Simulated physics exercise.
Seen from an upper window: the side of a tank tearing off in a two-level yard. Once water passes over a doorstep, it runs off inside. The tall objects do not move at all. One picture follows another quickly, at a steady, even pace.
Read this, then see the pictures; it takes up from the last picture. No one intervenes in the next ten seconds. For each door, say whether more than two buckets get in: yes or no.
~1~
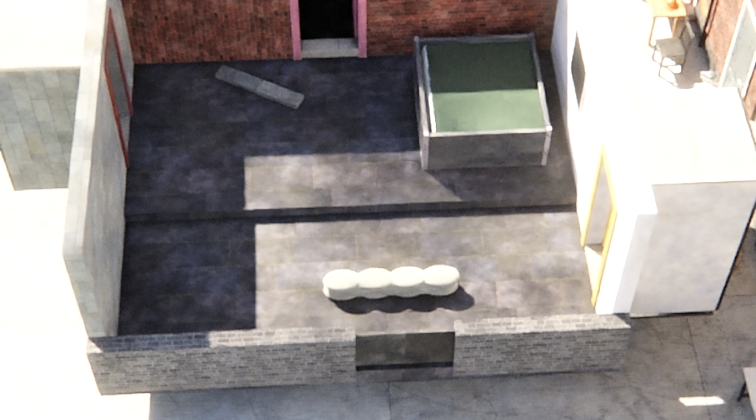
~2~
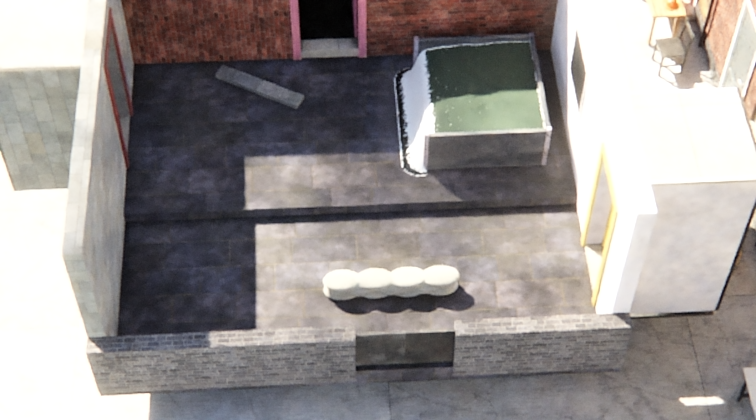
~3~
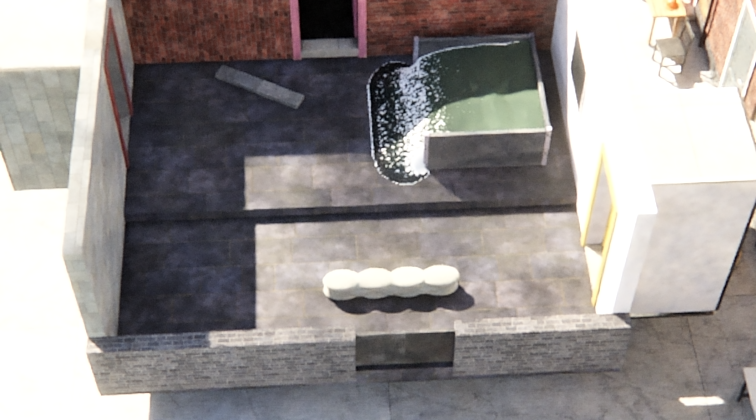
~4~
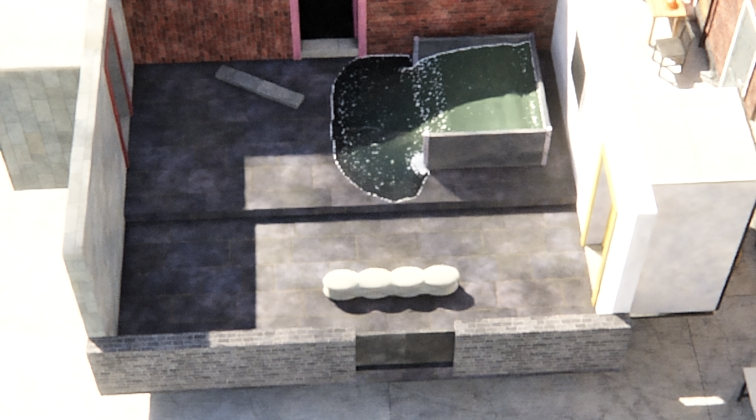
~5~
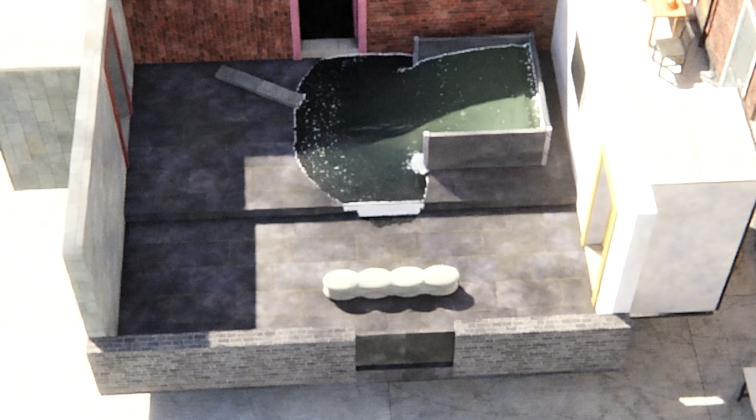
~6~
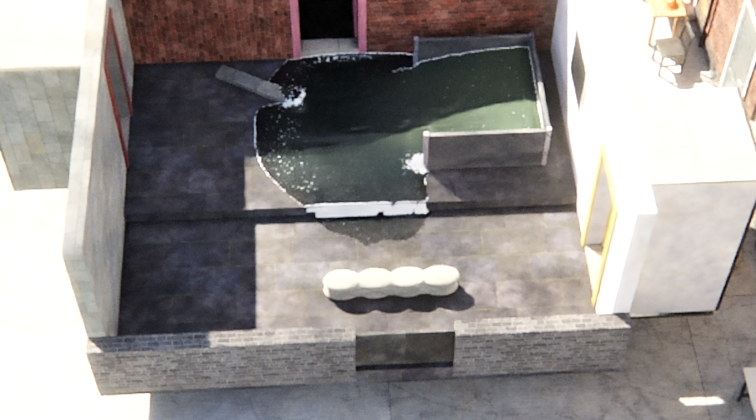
Yellow door: Yes; pink door: No; red door: Yes.
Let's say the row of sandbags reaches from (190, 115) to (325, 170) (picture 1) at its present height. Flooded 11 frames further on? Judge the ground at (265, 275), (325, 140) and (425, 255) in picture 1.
Submerged; submerged; spared.
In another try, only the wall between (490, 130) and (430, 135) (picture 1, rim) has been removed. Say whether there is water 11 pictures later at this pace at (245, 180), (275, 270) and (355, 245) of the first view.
So that's left bare for the first, waterlogged for the second and waterlogged for the third.
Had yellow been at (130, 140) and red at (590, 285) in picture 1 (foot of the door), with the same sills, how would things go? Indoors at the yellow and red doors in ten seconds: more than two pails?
In short: The yellow door tops the mark, the red door tops the mark.
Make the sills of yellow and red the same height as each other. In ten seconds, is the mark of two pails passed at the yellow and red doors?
One by one: Yellow door is over, red door takes more.
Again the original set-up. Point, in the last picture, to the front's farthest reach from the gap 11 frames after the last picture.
Somewhere near (121, 298).
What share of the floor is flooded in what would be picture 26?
That's roughly 65 per cent.
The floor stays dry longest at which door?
Answer: The door marked yellow.
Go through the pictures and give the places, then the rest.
Still water in the tank at (480, 87), in the first picture.
Water pours out at (422, 110) and has run to (423, 173), in the second picture.
The front is at (403, 180), out from the gap at (422, 111), in the third picture.
The front is at (371, 188), out from the gap at (422, 112), in the fourth picture.
Water pours out at (422, 112) and has run to (308, 168), in the fifth picture.
Water pours out at (422, 112) and has run to (263, 154), in the sixth picture.
A moment on, water covers 45 % of the floor; the yellow door not reached, the pink door wet at the sill, nothing in, the red door under two buckets in.
Next, water covers 55 % of the floor; the yellow door not reached, the pink door wet at the sill, nothing in, the red door far over two buckets in.
Then, water covers 65 % of the floor; the yellow door not reached, the pink door wet at the sill, nothing in, the red door far over two buckets in.
Later, water covers 75 % of the floor; the yellow door not reached, the pink door wet at the sill, nothing in, the red door far over two buckets in.
In the end, water covers 90 % of the floor; the yellow door over two buckets in, the pink door wet at the sill, nothing in, the red door far over two buckets in.
